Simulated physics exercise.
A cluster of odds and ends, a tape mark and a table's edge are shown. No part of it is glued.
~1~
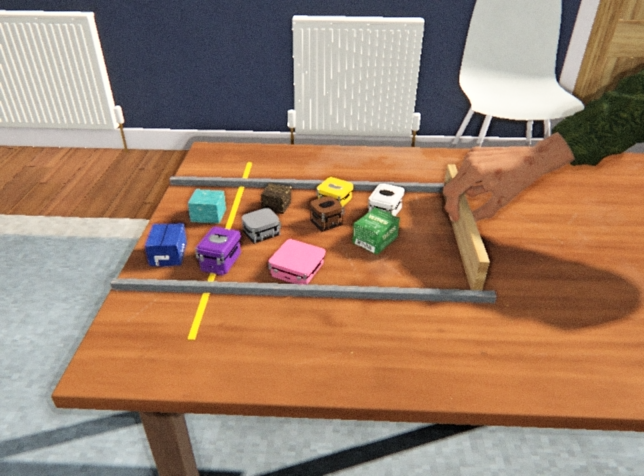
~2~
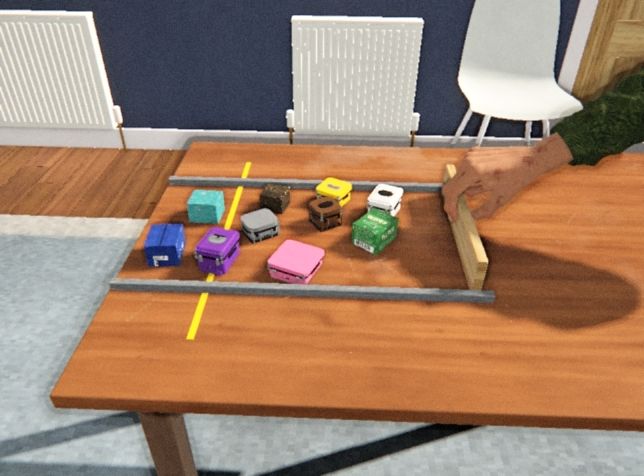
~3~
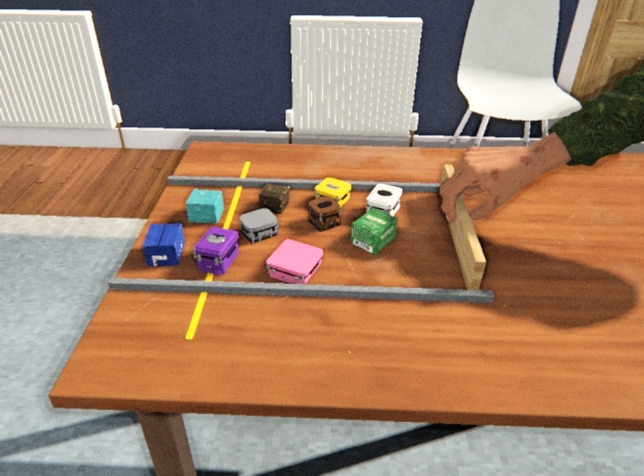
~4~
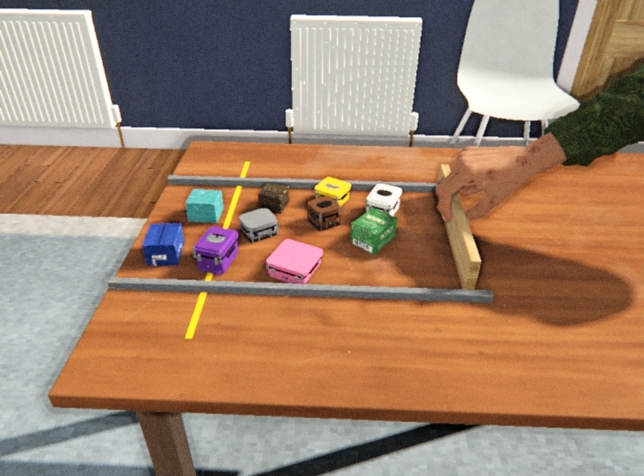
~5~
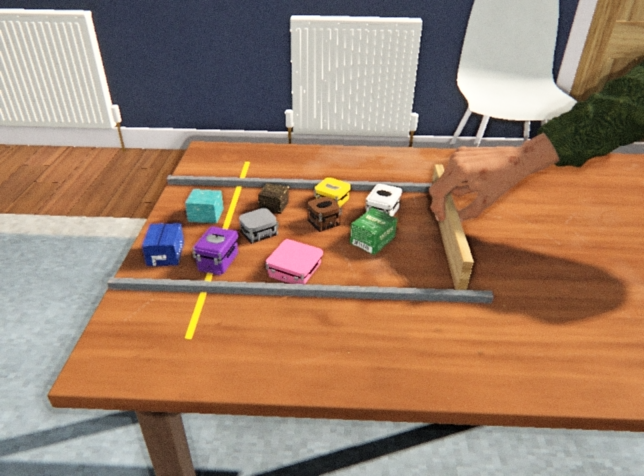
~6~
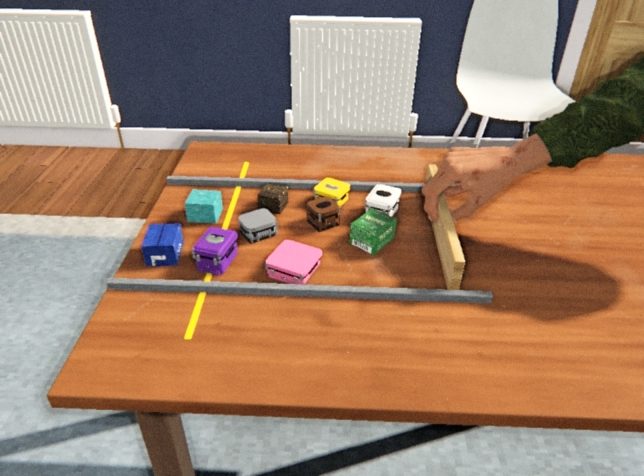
A hand holding a wooden board upright between two grey rails slides it a short way left across the table, toward a cluster of small colourful cases near a yellow tape line, while the cases stay still.
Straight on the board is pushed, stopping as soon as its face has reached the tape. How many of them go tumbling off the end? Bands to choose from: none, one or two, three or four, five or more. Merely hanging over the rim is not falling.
Final answer: None.
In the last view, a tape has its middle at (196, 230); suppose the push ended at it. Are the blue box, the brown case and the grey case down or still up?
Blue box goes off, brown case stays put, grey case stays put.
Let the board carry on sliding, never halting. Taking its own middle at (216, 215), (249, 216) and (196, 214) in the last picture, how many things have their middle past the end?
Per position: 1 / 0 / 2.
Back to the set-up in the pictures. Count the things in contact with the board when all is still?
Tally at the end: 4.
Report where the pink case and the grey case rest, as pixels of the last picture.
I'd put one close to (189, 264) and the other close to (169, 231).
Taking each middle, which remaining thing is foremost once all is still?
That'd be the blue box, foremost of the lot.
Early on, none off yet; blue box at rest near (163, 244); turquoise block at rest near (204, 206); purple case at rest near (217, 251).
Finally, the number that fall off is zero.
